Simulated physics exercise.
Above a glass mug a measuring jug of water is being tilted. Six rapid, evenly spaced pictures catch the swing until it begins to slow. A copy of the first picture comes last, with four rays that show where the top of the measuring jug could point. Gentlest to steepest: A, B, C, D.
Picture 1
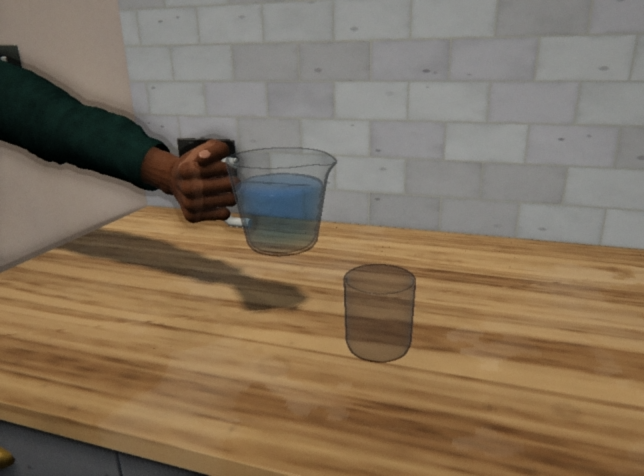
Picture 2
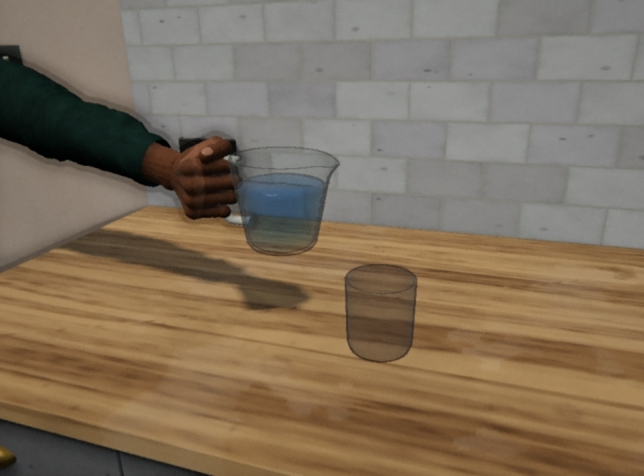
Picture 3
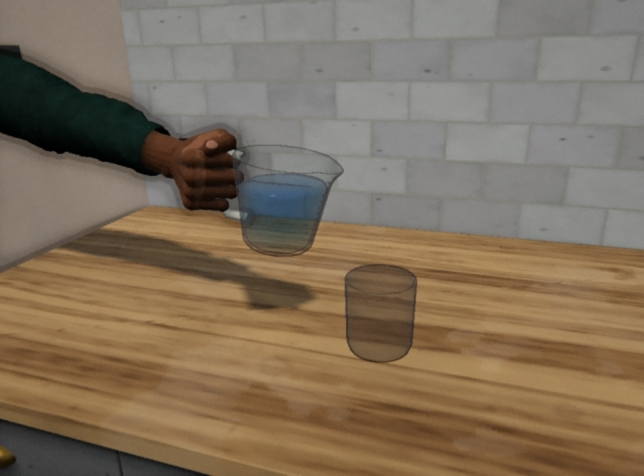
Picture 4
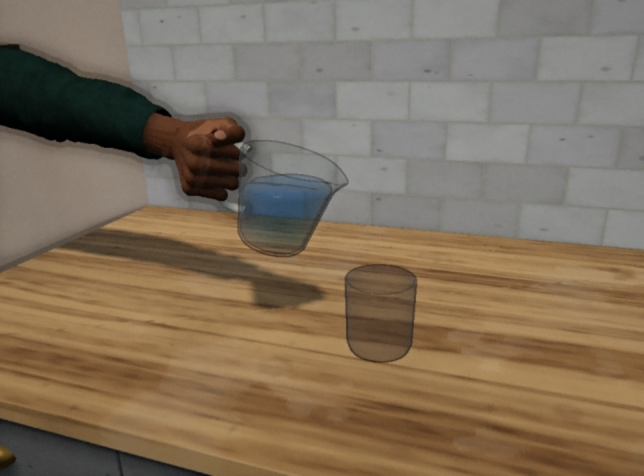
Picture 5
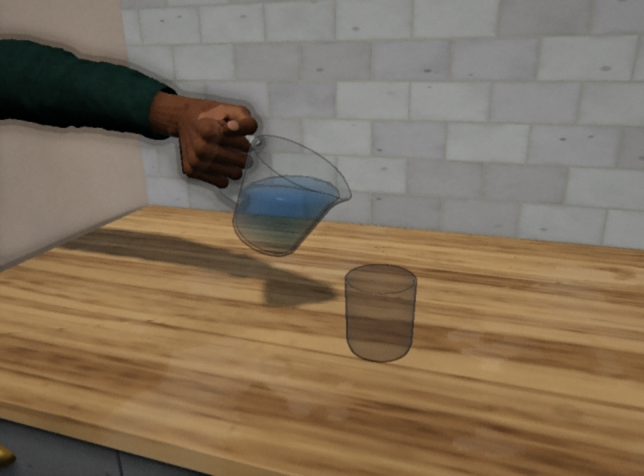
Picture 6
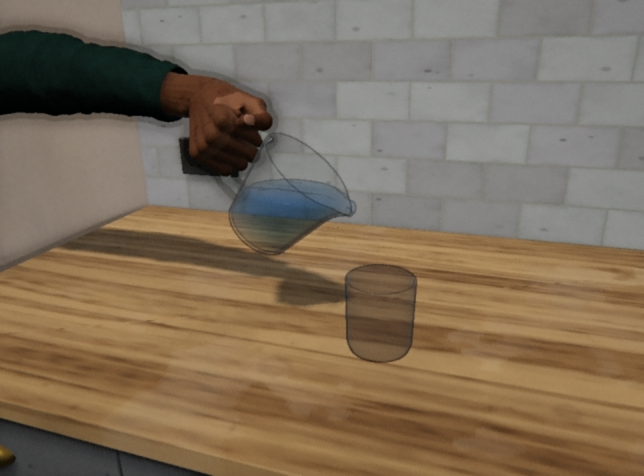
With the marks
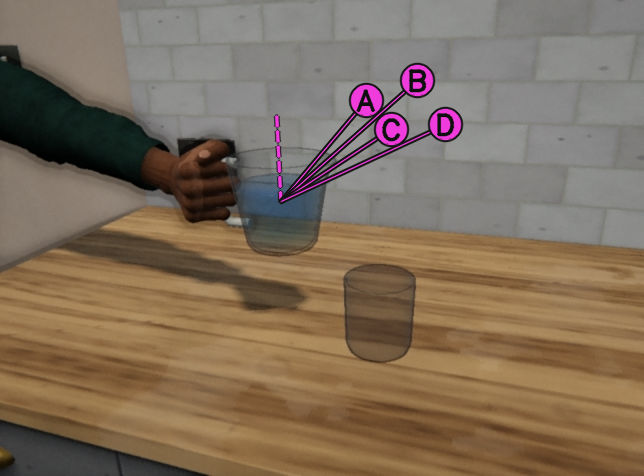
On a wooden counter before a pale brick wall, a dark-sleeved arm holds a clear jug of blue water above and left of an empty glass, then tilts it rightward until the water reaches the lip.
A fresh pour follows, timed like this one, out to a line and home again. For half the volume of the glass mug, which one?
Go for C.
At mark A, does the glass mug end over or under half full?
Under.
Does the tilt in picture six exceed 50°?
No, it does not.
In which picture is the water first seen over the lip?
Picture 6.
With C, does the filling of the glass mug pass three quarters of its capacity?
No, less.
In magenta, A at (355, 113); B at (405, 91); C at (376, 138); D at (430, 132).
For mark A, the glass mug ends with about 16 % of what it can hold.
For mark B, the glass mug ends with about 31 % of what it can hold.
For mark C, the glass mug ends with about 48 % of what it can hold.
For mark D, the glass mug ends with about 65 % of what it can hold.
